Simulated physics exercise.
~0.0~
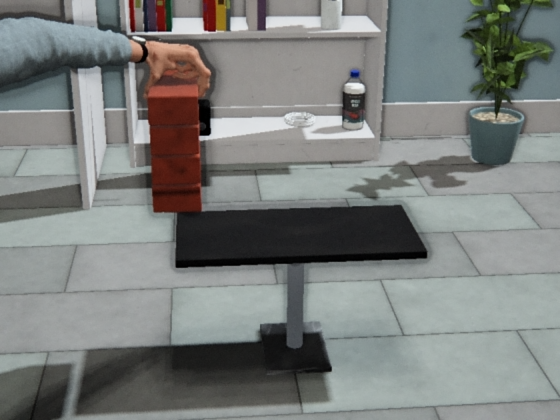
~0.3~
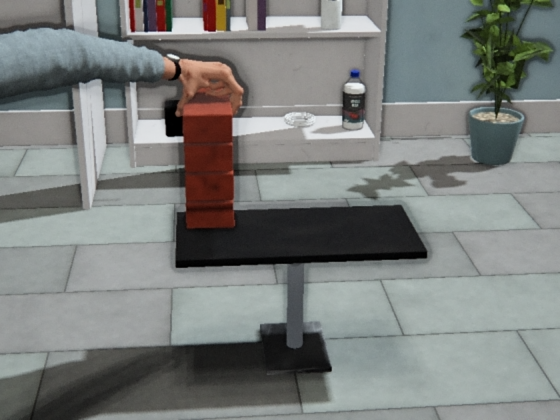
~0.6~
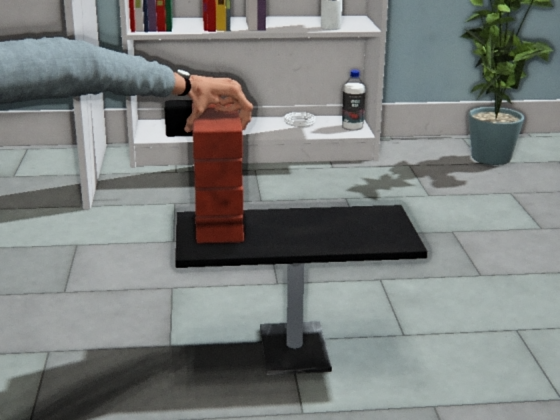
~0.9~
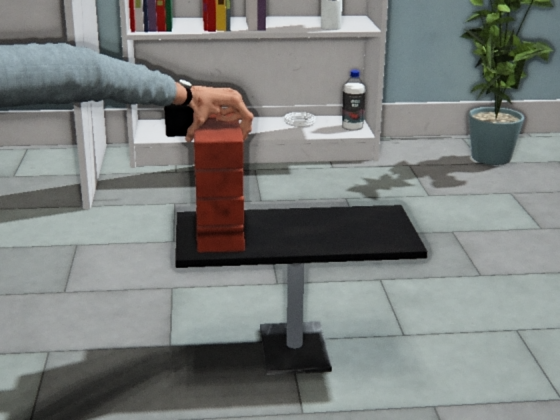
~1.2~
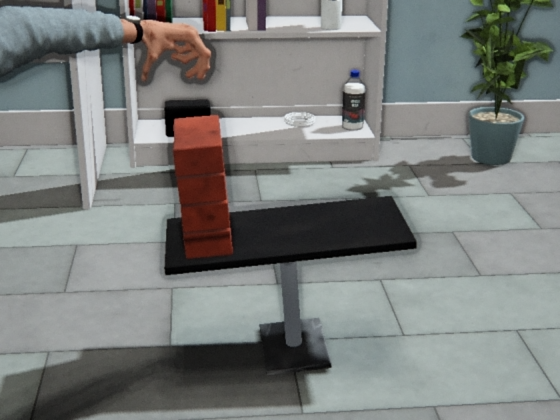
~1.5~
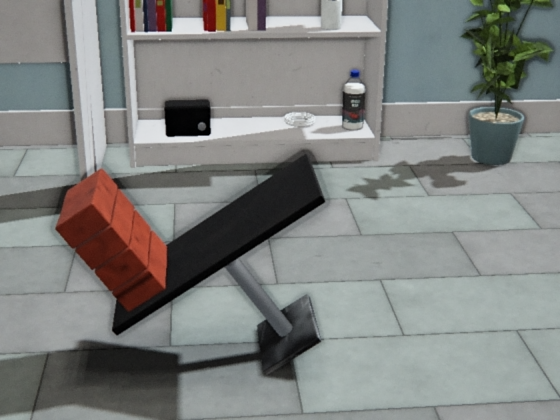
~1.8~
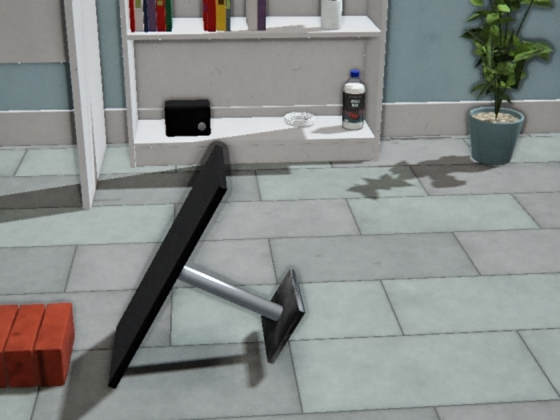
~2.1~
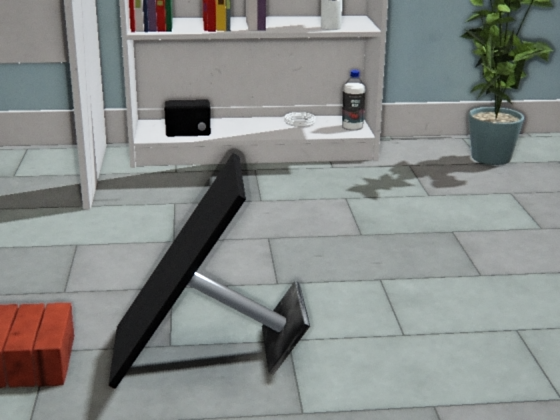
A black side table tips over left after a hand releases stacked red bricks on it.
